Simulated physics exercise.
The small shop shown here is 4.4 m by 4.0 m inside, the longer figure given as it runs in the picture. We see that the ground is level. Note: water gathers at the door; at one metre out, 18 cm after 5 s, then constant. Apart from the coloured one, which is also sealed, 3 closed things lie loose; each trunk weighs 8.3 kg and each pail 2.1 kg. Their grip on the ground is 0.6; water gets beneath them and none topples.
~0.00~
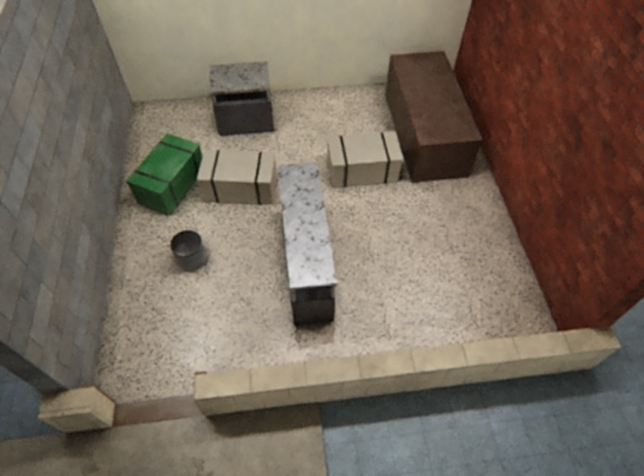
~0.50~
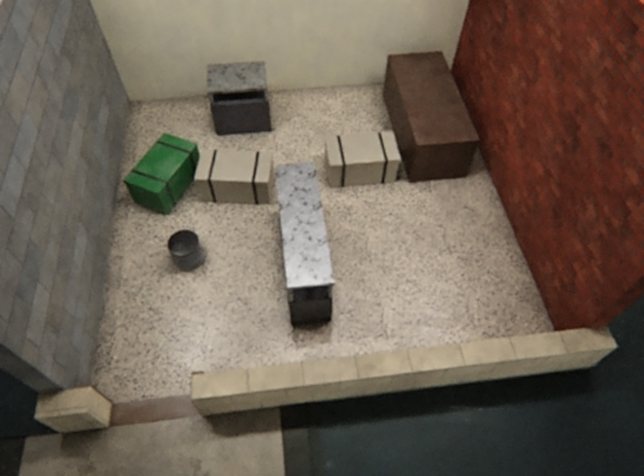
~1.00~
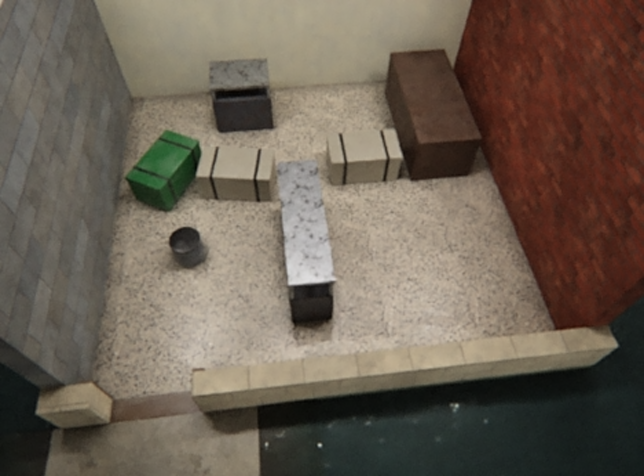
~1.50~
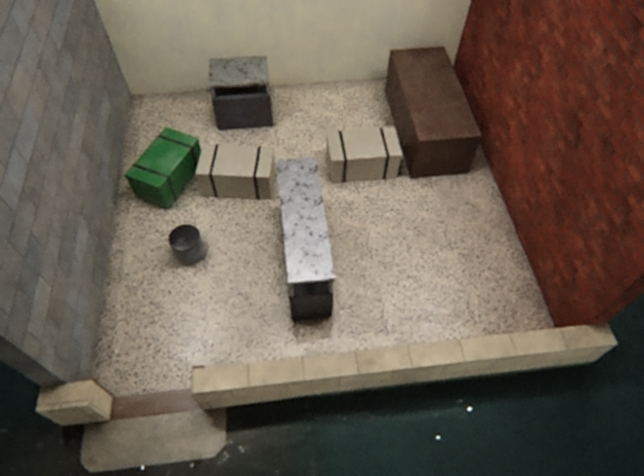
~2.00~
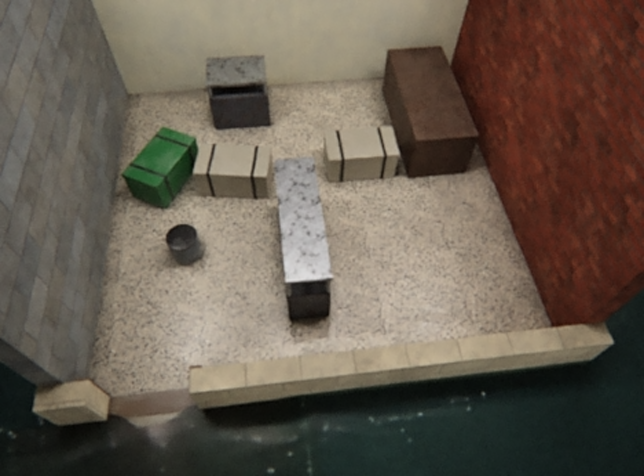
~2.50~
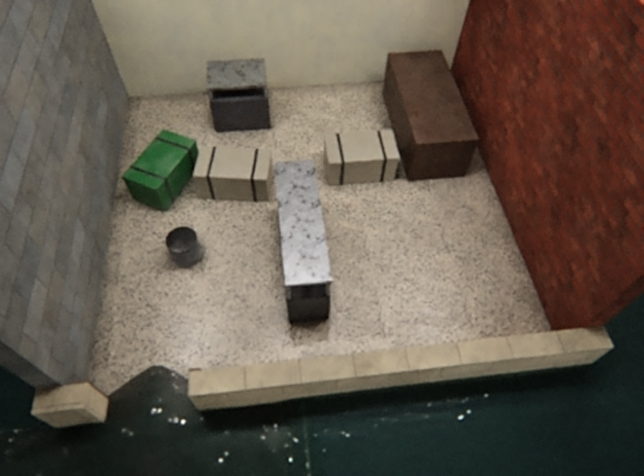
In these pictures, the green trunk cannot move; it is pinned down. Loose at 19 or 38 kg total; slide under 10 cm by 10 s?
Only the heavier one succeeds.
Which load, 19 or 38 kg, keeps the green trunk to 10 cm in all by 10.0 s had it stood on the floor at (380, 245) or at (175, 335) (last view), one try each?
Going in order: Both weights work, heavier weight required.
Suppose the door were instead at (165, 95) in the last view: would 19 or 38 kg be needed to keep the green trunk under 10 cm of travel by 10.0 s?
Under that setup, neither option succeeds.
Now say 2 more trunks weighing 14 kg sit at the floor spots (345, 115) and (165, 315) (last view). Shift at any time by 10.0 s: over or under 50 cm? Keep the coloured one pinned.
Below the mark, then above the mark.
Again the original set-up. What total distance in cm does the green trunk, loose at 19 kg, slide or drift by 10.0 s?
It would cover some 120 cm all told.
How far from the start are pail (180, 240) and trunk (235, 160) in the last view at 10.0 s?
First 200 cm, then 200 cm.
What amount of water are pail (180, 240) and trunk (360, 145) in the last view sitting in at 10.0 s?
Around 5 cm and 3 cm.
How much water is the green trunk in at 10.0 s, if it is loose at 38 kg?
Depth: Approx. 6 cm.
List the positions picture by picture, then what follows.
The first picture shows the green trunk at (164, 162), on the bottom; 0.0 m2 under water; 0 of 4 have shifted.
The second picture shows the green trunk at (161, 161) rests on the ground; 0.0 m2 under water; 0 of 4 have shifted.
The third picture shows the green trunk at (163, 158) rests on the ground; water covers 0.0 m2; 0 of 4 have shifted.
The fourth picture shows the green trunk at (163, 156), on the bottom; water covers 0.0 m2; 0 of 4 have shifted.
The fifth picture shows the green trunk at (160, 155) rests on the ground; water covers 0.0 m2; 0 of 4 have shifted.
The sixth picture shows the green trunk at (160, 158) rests on the ground; water covers 0.1 m2; 0 of 4 have shifted.
After 3.5 s the green trunk would be 0 cm from its start with 19 kg and 0 cm from its start with 38 kg; 0 cm of water round it then.
After 4.5 s the green trunk would be 0 cm from its start with 19 kg and 0 cm from its start with 38 kg; 0 cm of water round it then.
After 7.0 s the green trunk would be 16 cm from its start with 19 kg and 0 cm from its start with 38 kg; 6 cm of water round it then.
After 10.0 s the green trunk would be 112 cm from its start with 19 kg and 0 cm from its start with 38 kg; 6 cm of water round it then.
